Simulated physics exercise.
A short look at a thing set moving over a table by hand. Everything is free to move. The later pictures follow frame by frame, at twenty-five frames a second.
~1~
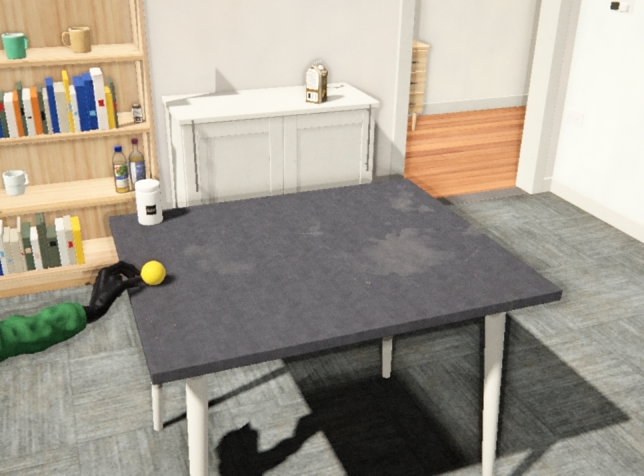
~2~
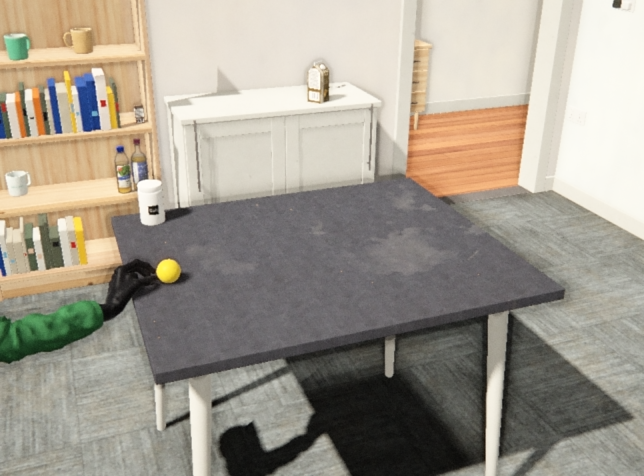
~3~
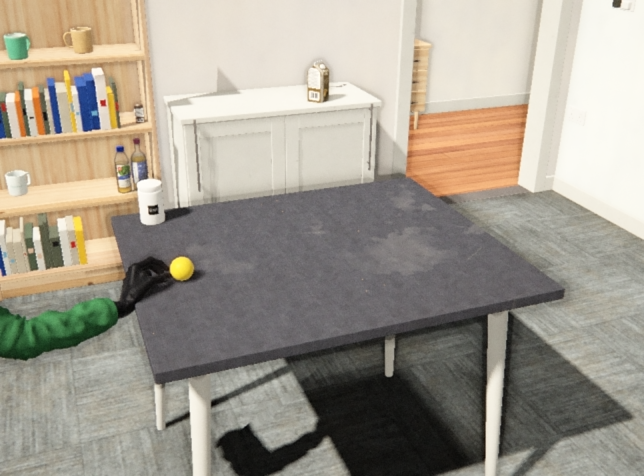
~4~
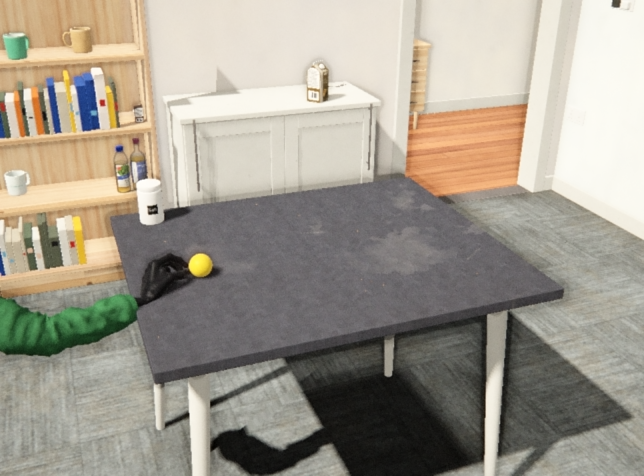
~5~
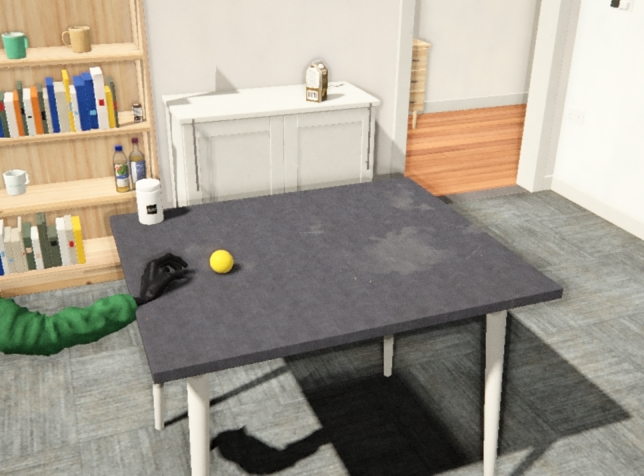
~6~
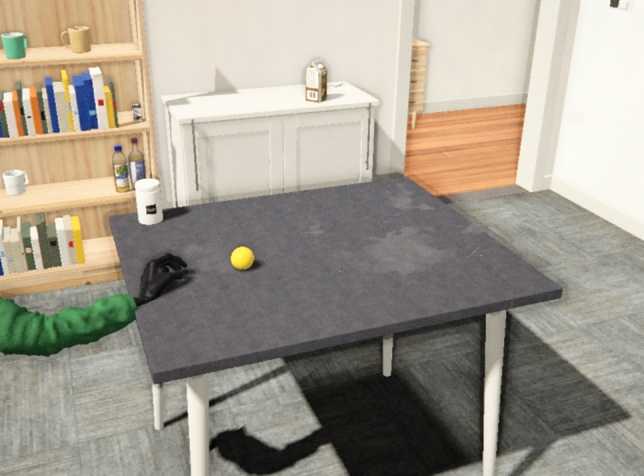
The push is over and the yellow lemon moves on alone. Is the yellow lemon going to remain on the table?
The yellow lemon goes over the edge.
Then, 0.40 s on from there, yellow lemon shifted well along near (421, 230).
Then, 0.80 s on from there, yellow lemon now off the table.
In the end, off the table, yellow lemon.
